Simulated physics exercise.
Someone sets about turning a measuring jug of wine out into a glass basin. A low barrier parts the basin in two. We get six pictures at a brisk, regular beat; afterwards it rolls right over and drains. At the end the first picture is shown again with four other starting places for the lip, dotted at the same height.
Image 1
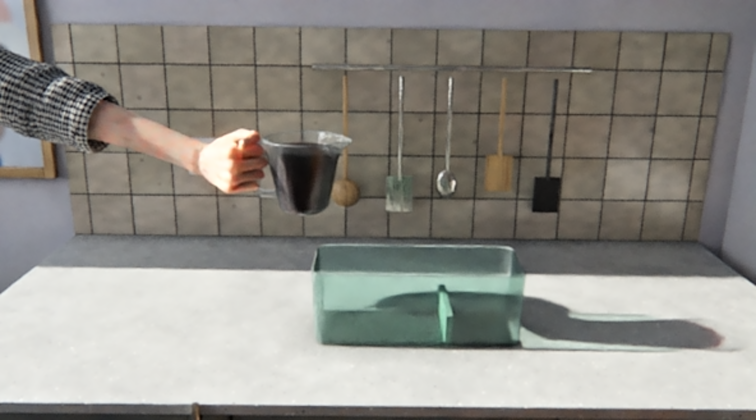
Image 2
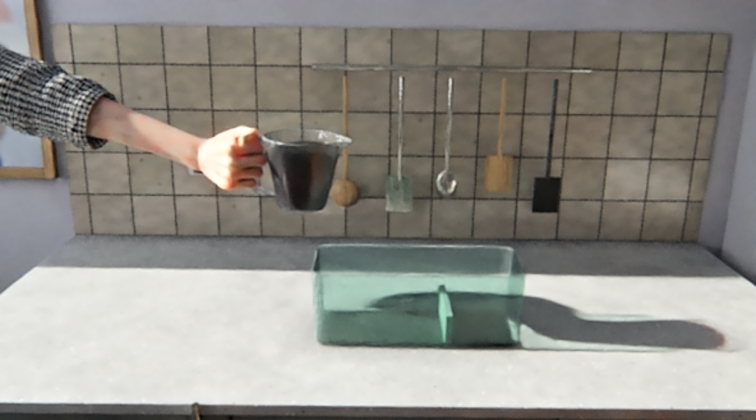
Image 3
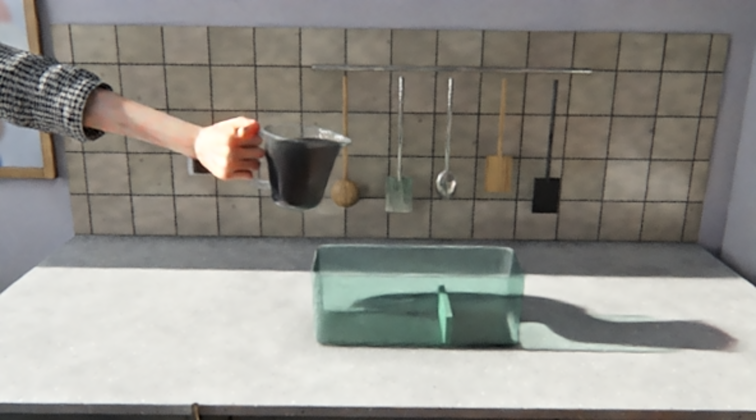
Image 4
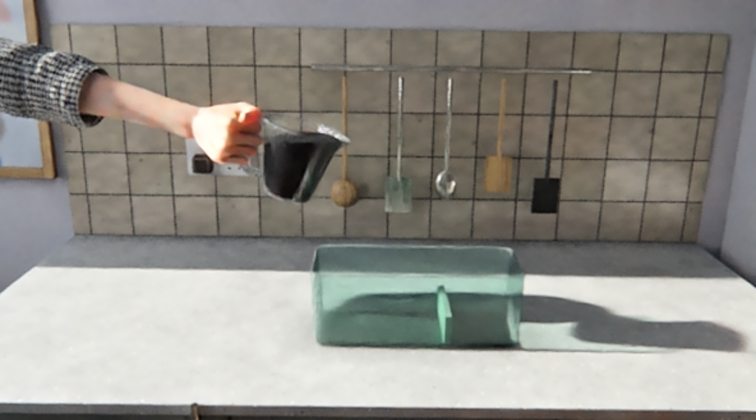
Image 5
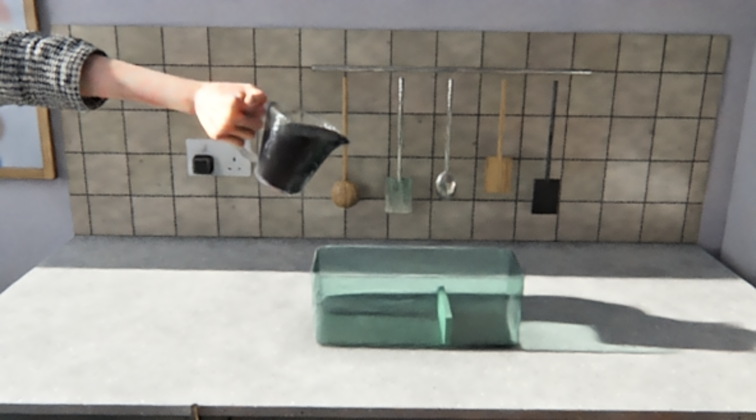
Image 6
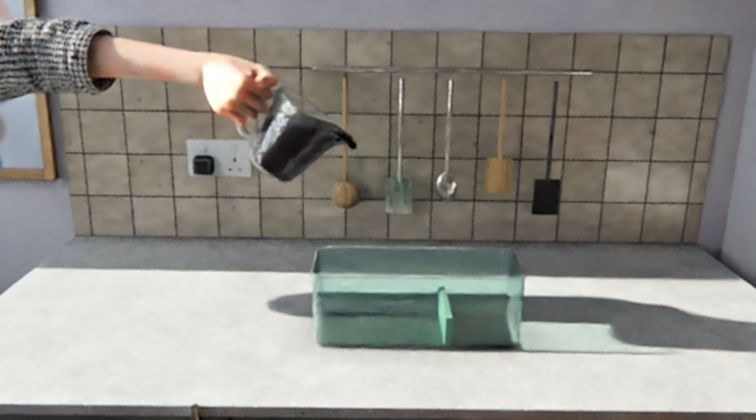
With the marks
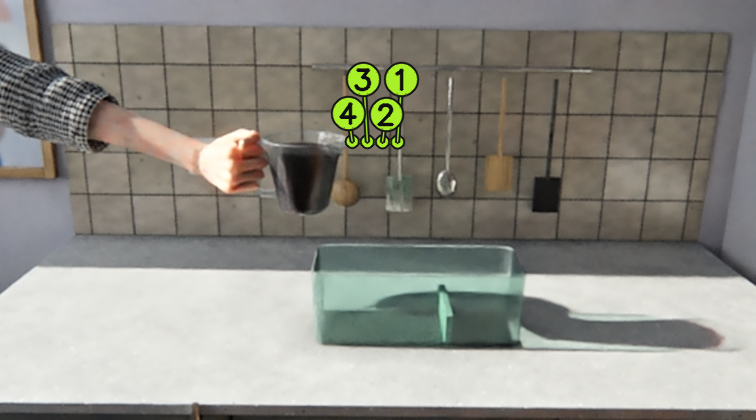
The video shows a hand holding a glass jug of dark liquid above a divided, green-tinted glass basin on a counter, then gradually tilting it to the right until the liquid just passes over the lip.
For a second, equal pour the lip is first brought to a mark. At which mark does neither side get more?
Choose 3.
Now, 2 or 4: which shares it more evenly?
2 it is.
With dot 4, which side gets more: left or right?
More ends on the left.
On the marked copy, 1 at (397, 142); 2 at (382, 141); 3 at (367, 141); 4 at (352, 141).
With 1, about 20 % ends left of the wall and 69 % right of it; 10 % is lost outside.
With 2, about 25 % ends left of the wall and 69 % right of it; 6 % is lost outside.
With 3, about 54 % ends left of the wall and 42 % right of it; 4 % is lost outside.
With 4, about 84 % ends left of the wall and 7 % right of it; 9 % is lost outside.
